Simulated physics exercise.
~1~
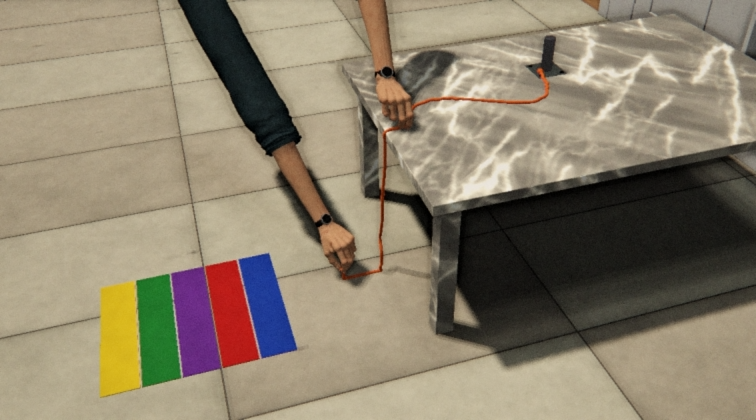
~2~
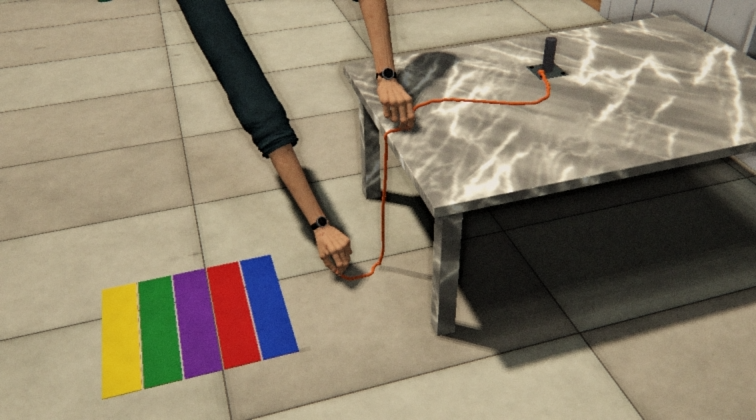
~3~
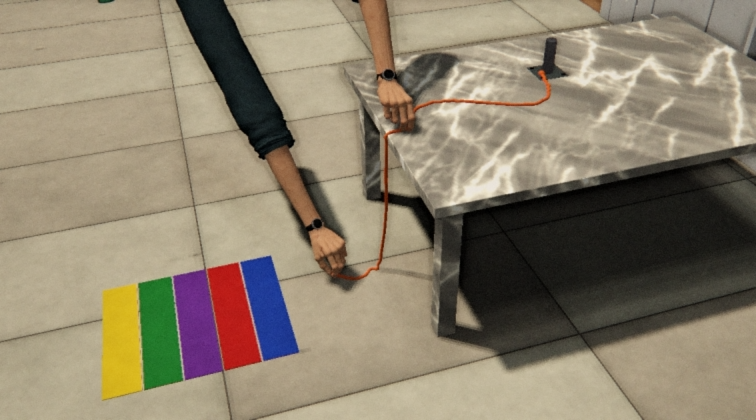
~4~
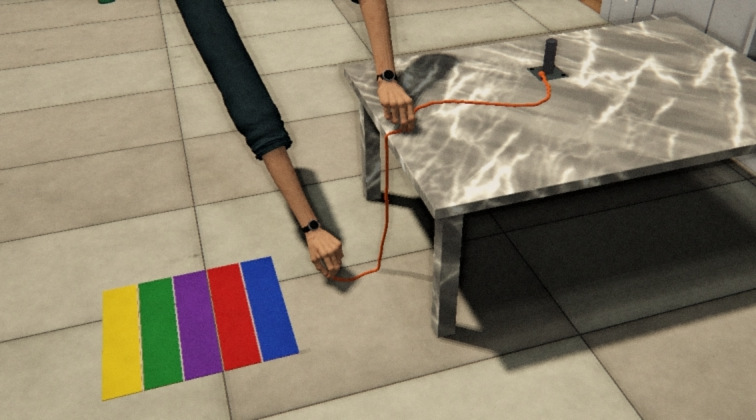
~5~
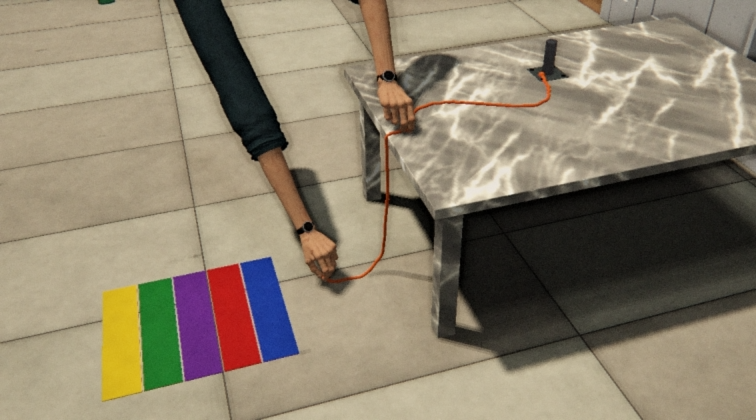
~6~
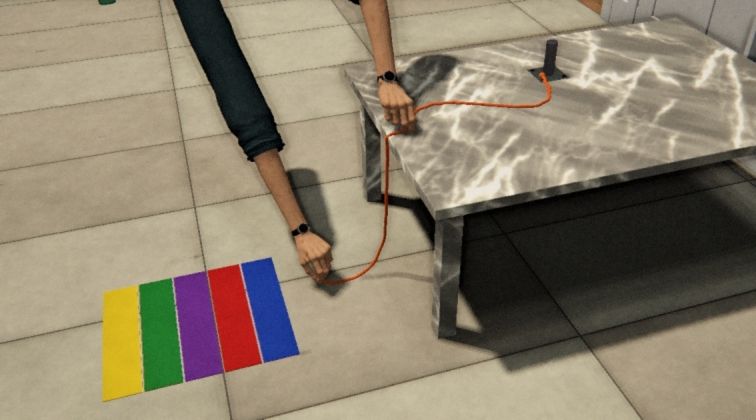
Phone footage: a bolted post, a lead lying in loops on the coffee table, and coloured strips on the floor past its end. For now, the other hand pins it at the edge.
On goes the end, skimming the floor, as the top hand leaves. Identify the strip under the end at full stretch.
Strip: Green.
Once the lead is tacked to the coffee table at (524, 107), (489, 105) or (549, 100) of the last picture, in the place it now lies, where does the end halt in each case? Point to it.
Pixel spots, one per try: About (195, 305), (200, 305), (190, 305).
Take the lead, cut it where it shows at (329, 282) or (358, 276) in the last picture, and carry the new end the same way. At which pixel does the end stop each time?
In order, around (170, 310) and (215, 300).
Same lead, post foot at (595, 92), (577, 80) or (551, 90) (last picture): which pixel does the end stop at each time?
Going through them in sequence: (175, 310), (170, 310) and finally (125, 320).
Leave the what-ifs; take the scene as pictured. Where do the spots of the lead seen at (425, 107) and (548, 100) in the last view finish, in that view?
I'd say about (388, 124) for one and about (498, 89) for the other.
Soon after, end near (210, 303); over purple.
Then, end near (174, 311); over green.
At full stretch, end near (151, 316); over green. The green one.
